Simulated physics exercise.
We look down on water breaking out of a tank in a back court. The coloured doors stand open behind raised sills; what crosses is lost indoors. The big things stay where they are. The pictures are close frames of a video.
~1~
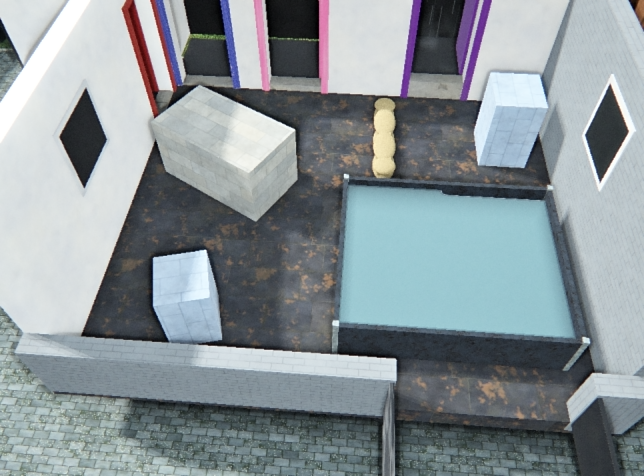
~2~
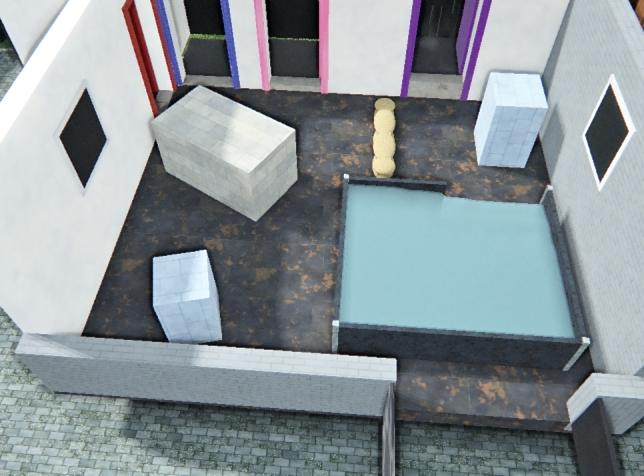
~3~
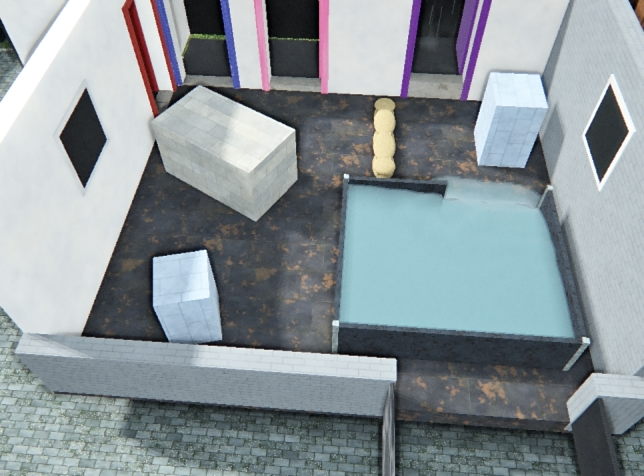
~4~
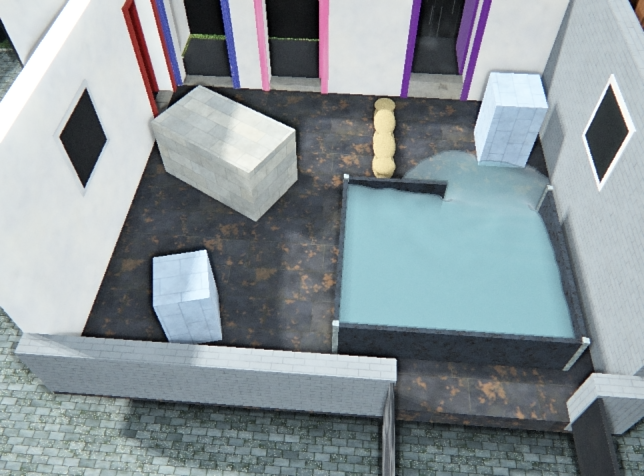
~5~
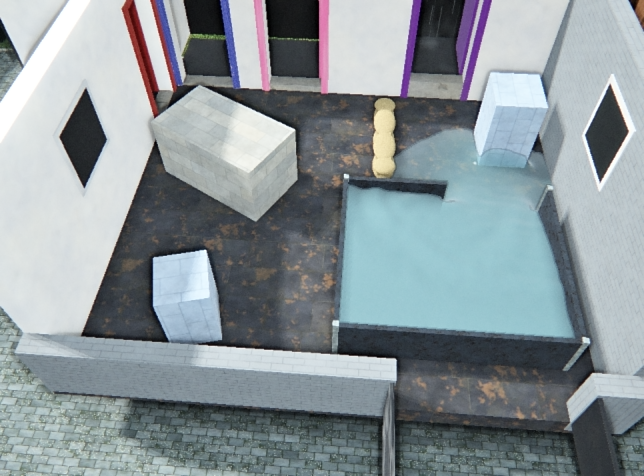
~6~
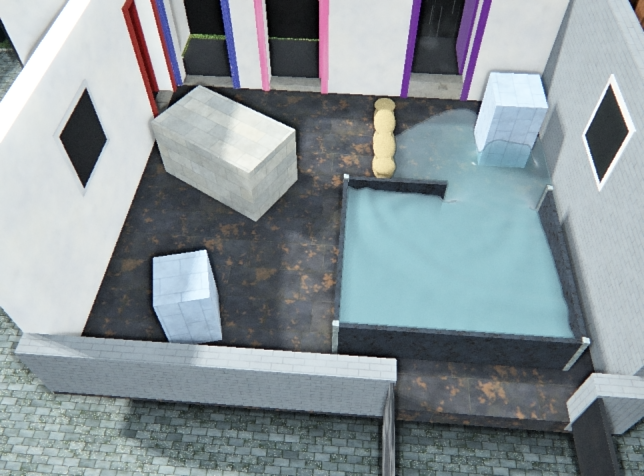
Water pouring through a gap in the far side of an open tank, spreading around a pale block in a walled court.
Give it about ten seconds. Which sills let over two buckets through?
In the end: The pink door stays under that; the blue door takes more than that; the red door takes more than that; the purple door stays under that.
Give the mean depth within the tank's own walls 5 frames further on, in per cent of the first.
I make it 76 per cent.
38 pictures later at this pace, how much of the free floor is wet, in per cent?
Near 80 in a hundred.
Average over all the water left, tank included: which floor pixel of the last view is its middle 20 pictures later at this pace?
Close to (447, 210).
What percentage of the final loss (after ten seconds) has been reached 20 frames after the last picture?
Near 0 in a hundred.
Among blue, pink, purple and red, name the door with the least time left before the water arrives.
It is the one in purple.
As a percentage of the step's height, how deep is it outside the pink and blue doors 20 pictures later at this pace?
Near 40 and 50 in a hundred.
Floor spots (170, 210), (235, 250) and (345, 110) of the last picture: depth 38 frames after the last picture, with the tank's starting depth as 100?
Roughly 2, 4 and 6 per cent, in turn.
A moment on, water covers 20 % of the floor; the pink door not reached, the blue door not reached, the red door not reached, the purple door wet at the sill, nothing in.
Next, water covers 30 % of the floor; the pink door wet at the sill, nothing in, the blue door not reached, the red door not reached, the purple door wet at the sill, nothing in.
Then, water covers 55 % of the floor; the pink door wet at the sill, nothing in, the blue door wet at the sill, nothing in, the red door wet at the sill, nothing in, the purple door wet at the sill, nothing in.
Later, water covers 80 % of the floor; the pink door wet at the sill, nothing in, the blue door under two buckets in, the red door over two buckets in, the purple door wet at the sill, nothing in.
In the end, water covers 95 % of the floor; the pink door under two buckets in, the blue door over two buckets in, the red door far over two buckets in, the purple door wet at the sill, nothing in.
